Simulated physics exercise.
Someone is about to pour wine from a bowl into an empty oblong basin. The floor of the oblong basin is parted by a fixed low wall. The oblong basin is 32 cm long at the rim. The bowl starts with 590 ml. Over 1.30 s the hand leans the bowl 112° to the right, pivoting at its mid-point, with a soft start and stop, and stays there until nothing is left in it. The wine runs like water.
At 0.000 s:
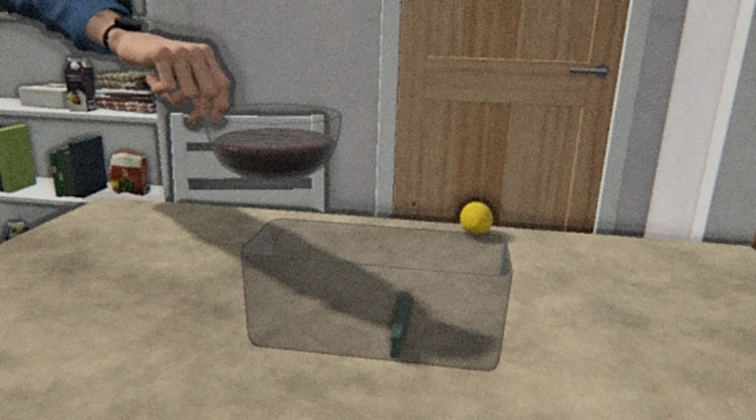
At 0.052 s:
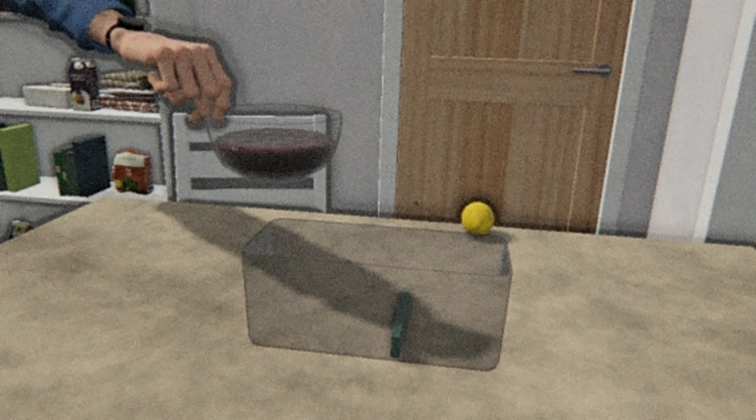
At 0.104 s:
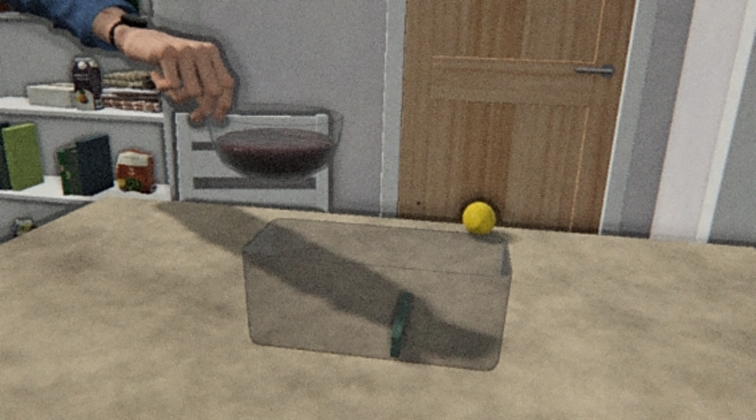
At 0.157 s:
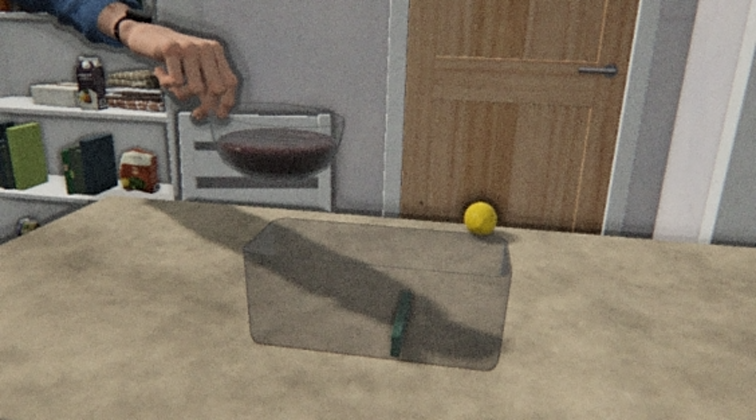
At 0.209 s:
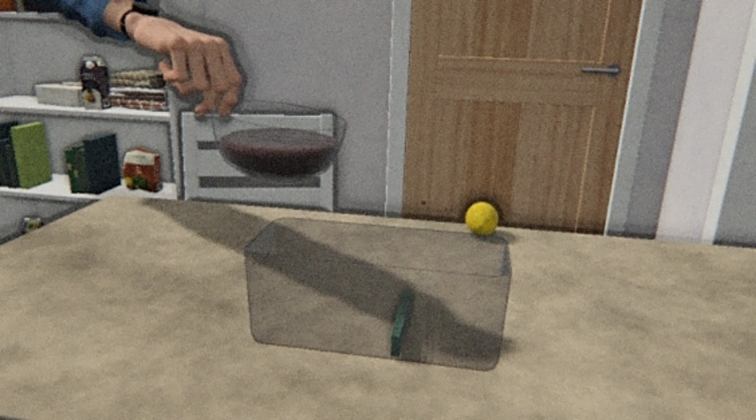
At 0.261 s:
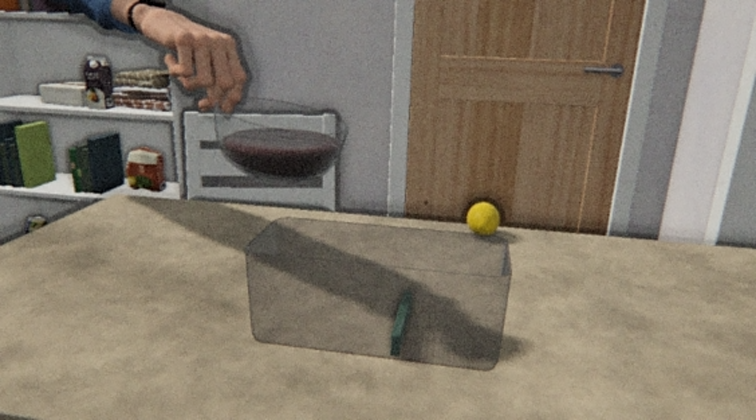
The footage shows a hand holding a clear bowl of dark red wine above an empty transparent oblong basin on a table, near a yellow ball, then leaning the bowl slightly to the right while the view shifts a little.
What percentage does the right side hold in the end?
About 9 per cent.
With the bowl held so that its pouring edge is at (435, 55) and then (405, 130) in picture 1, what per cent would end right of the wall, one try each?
First 65, then 70 per cent.
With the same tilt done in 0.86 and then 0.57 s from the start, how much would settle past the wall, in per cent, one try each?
First 15, then 30 per cent.
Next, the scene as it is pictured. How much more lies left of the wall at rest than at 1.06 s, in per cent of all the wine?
About 4 per cent.
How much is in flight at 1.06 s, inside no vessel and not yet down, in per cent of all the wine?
Near 6 in a hundred.
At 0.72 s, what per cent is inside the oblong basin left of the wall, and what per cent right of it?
Near 14 on the left, 0 on the right.
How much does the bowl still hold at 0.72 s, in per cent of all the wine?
About 58 per cent.
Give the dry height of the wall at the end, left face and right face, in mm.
Left about 8 mm, right about 26 mm.
By 0.72 s the tilt is 66° and 58 per cent is still to pour, 13 is left of the wall and 0 right of it.
By 1.06 s the tilt is 103° and 3 per cent is still to pour, 86 is left of the wall and 5 right of it.
By 1.41 s the tilt is 112° and 0 per cent is still to pour, 91 is left of the wall and 9 right of it.
By 1.80 s the tilt is 112° and 0 per cent is still to pour, 90 is left of the wall and 9 right of it.
At rest 90 per cent lies left of the wall, 9 right of it and 1 outside.
